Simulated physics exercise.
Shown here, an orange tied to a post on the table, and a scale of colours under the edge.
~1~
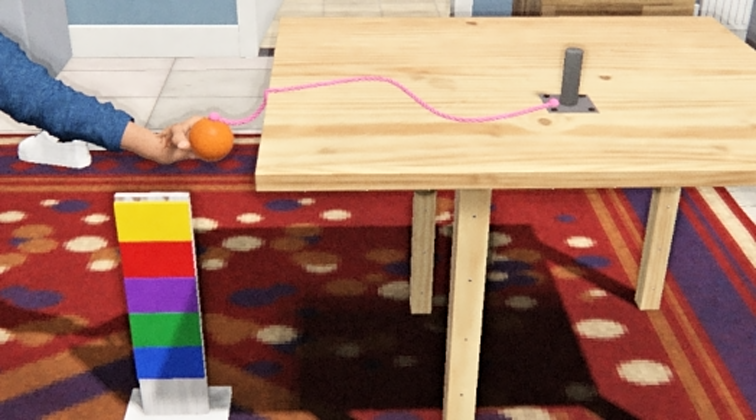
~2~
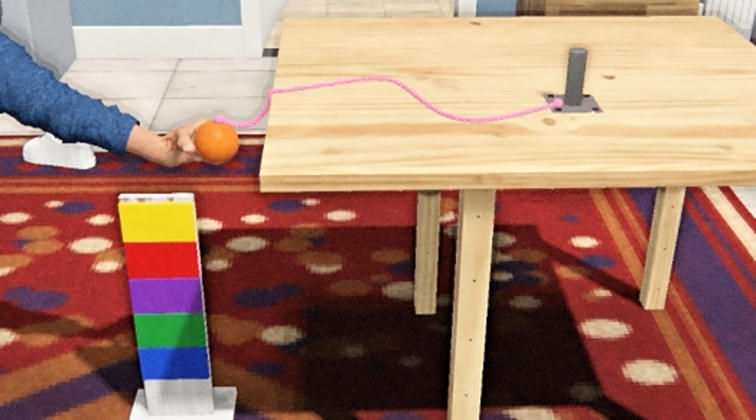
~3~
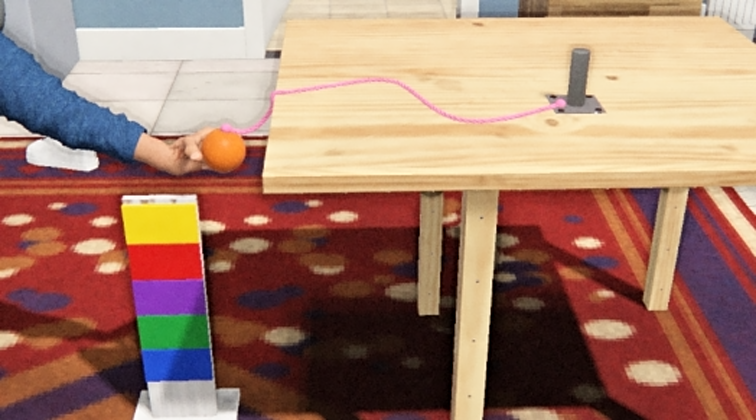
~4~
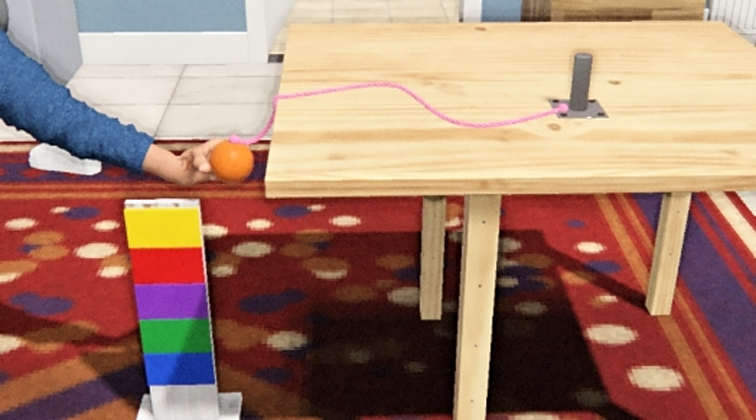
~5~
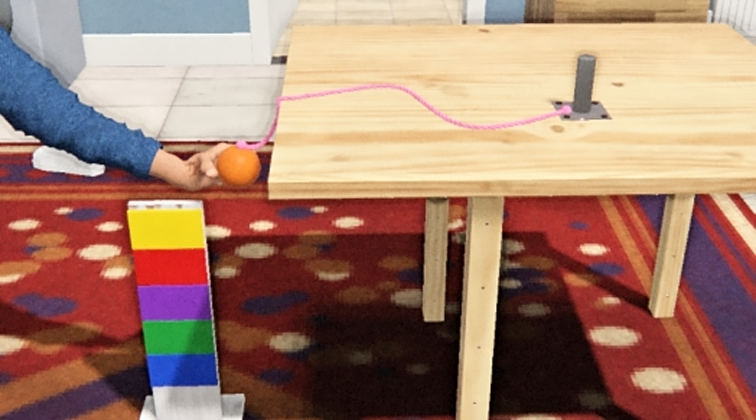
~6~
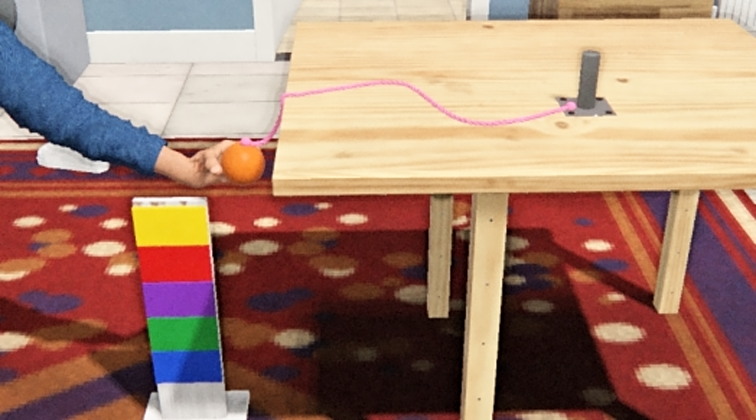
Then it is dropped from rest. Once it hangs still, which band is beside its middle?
At red.
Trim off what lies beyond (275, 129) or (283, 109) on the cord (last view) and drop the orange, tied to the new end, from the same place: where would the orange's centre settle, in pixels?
Try by try, around (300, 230) and (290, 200).
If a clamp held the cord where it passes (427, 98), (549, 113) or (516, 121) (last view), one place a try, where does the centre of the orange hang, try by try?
The places are (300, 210), (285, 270) and (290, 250).
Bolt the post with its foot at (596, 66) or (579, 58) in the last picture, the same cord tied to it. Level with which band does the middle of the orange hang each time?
One after the other, yellow; yellow.
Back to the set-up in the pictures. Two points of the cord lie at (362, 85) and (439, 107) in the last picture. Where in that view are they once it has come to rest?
They go to (285, 110) and to (404, 106).
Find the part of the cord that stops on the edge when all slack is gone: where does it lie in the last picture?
That spot is around (362, 85).
Soon after, orange near (323, 253); level with red.
After that, orange near (280, 267); level with red.
In the end, orange near (282, 270); level with red. Its centre hangs level with the red band.
